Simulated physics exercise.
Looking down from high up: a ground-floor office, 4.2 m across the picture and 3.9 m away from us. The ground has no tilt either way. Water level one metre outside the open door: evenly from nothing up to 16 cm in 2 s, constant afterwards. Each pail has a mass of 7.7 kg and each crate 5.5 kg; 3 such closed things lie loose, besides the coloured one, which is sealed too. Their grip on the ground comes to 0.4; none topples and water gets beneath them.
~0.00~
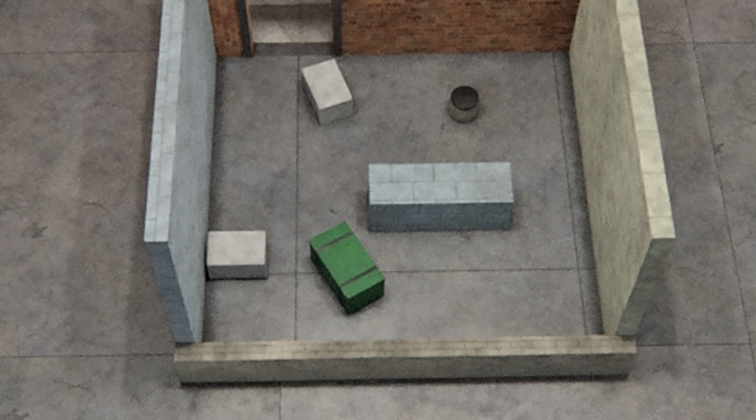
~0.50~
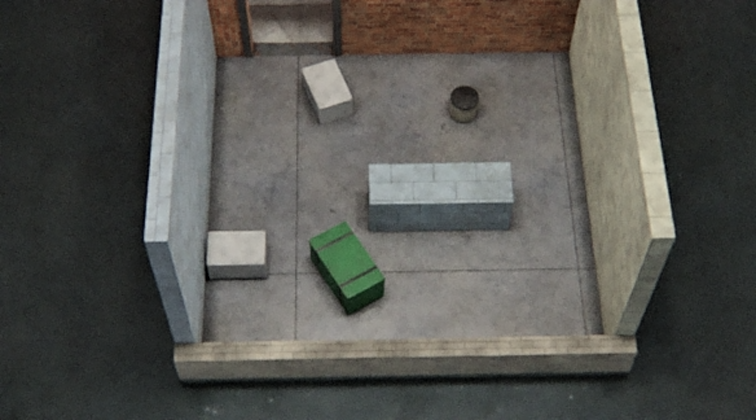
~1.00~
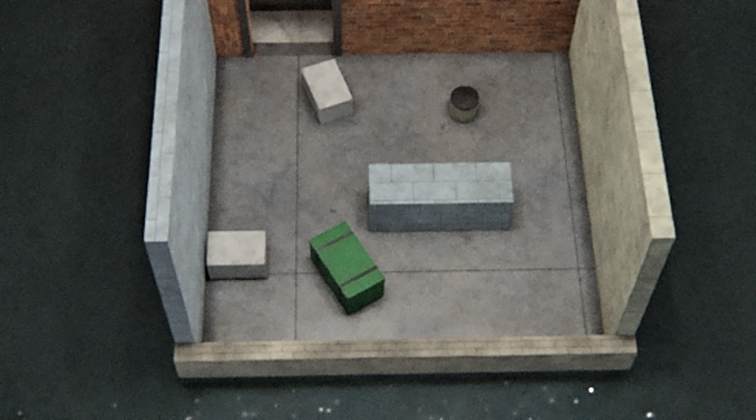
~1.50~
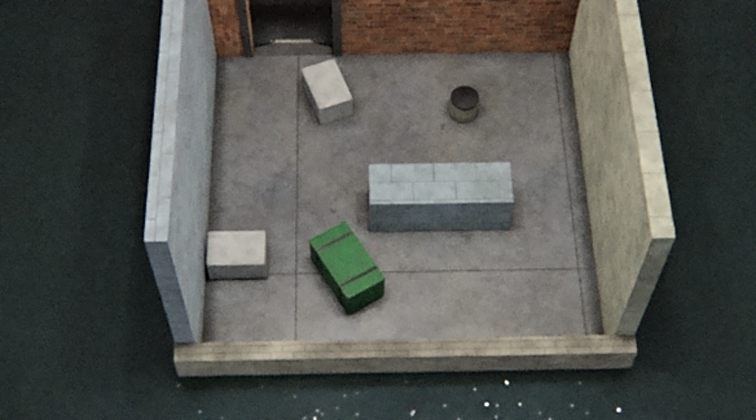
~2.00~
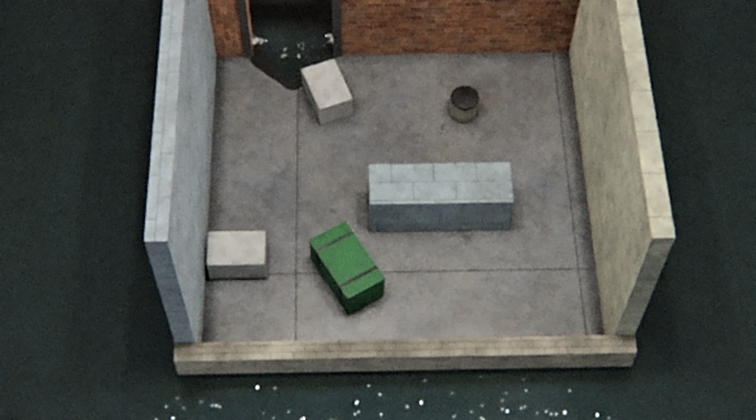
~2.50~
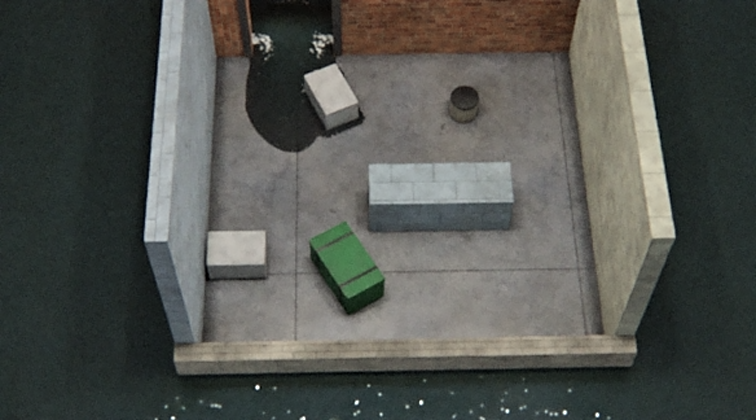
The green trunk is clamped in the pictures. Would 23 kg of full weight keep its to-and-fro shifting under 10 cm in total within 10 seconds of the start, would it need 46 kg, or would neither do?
It would need 46 kg.
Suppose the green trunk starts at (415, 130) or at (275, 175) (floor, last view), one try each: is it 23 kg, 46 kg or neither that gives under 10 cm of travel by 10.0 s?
Respectively, the light option succeeds and the heavy option is needed.
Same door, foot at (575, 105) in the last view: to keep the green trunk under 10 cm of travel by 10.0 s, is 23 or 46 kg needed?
Short version: The light mass is sufficient.
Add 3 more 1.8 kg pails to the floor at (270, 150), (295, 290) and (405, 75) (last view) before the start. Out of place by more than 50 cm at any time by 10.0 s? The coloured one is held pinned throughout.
Listed in turn, they go over the bar, over the bar, beneath the bar.
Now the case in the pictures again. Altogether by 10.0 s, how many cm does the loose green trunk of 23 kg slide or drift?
Roughly 40 cm.
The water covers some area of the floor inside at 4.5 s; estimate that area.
About 8.0 m2.
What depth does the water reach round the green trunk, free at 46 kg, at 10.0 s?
Something like 7 centimetres.
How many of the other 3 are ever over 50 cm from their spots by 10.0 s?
2 in all.
After 3.5 s the green trunk would be 0 cm from its start with 23 kg and 0 cm from its start with 46 kg; 0 cm of water round it then.
After 4.5 s the green trunk would be 0 cm from its start with 23 kg and 0 cm from its start with 46 kg; 3 cm of water round it then.
After 7.0 s the green trunk would be 3 cm from its start with 23 kg and 0 cm from its start with 46 kg; 5 cm of water round it then.
After 10.0 s the green trunk would be 38 cm from its start with 23 kg and 0 cm from its start with 46 kg; 7 cm of water round it then.
